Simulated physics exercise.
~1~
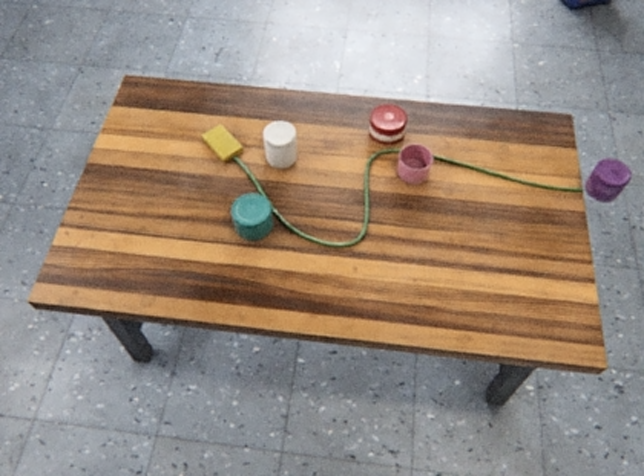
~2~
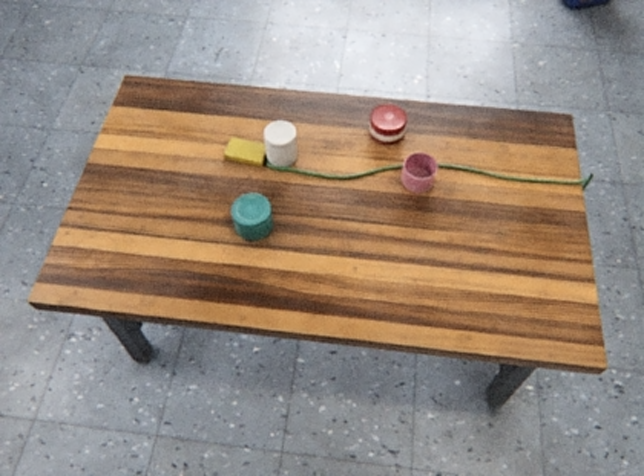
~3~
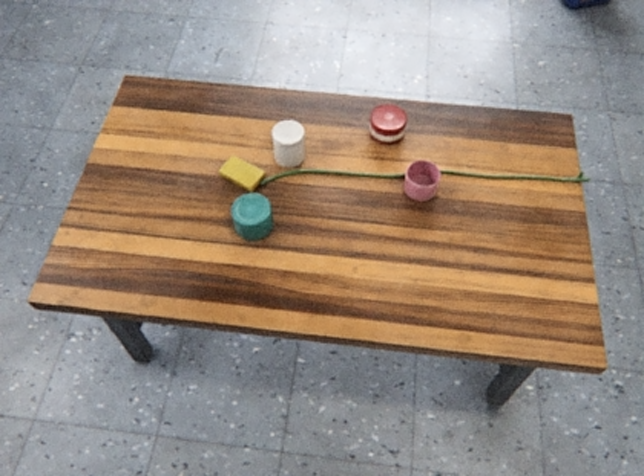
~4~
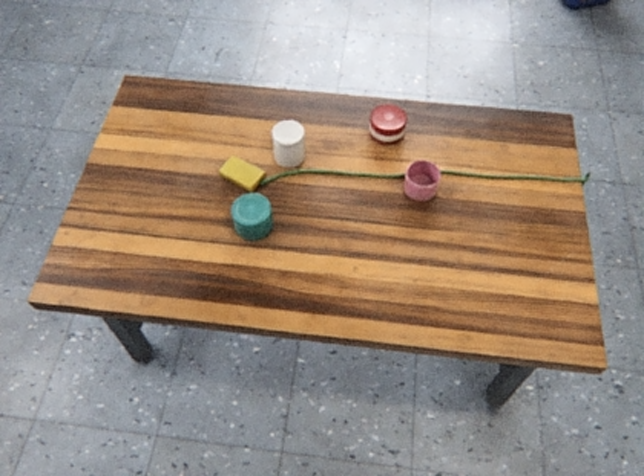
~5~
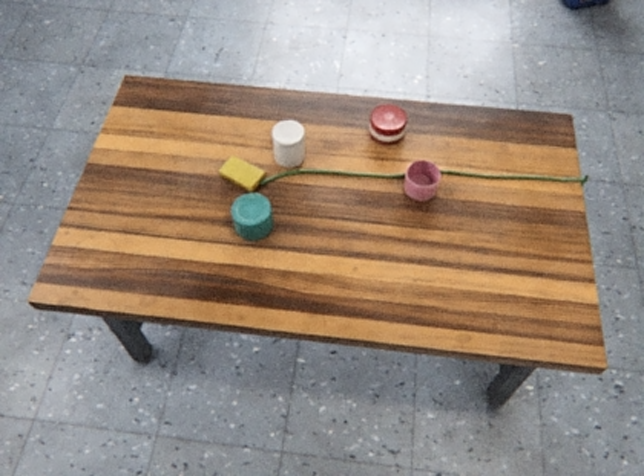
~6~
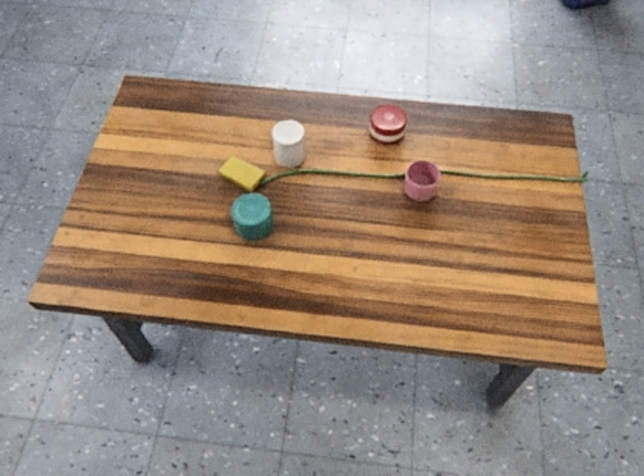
We see a purple speaker drop off the right edge of a wooden table, pulling taut a thin green cable that drags a yellow block rightward against a white tub, nudging it and a pink cup slightly, before everything left on the tabletop rests still.
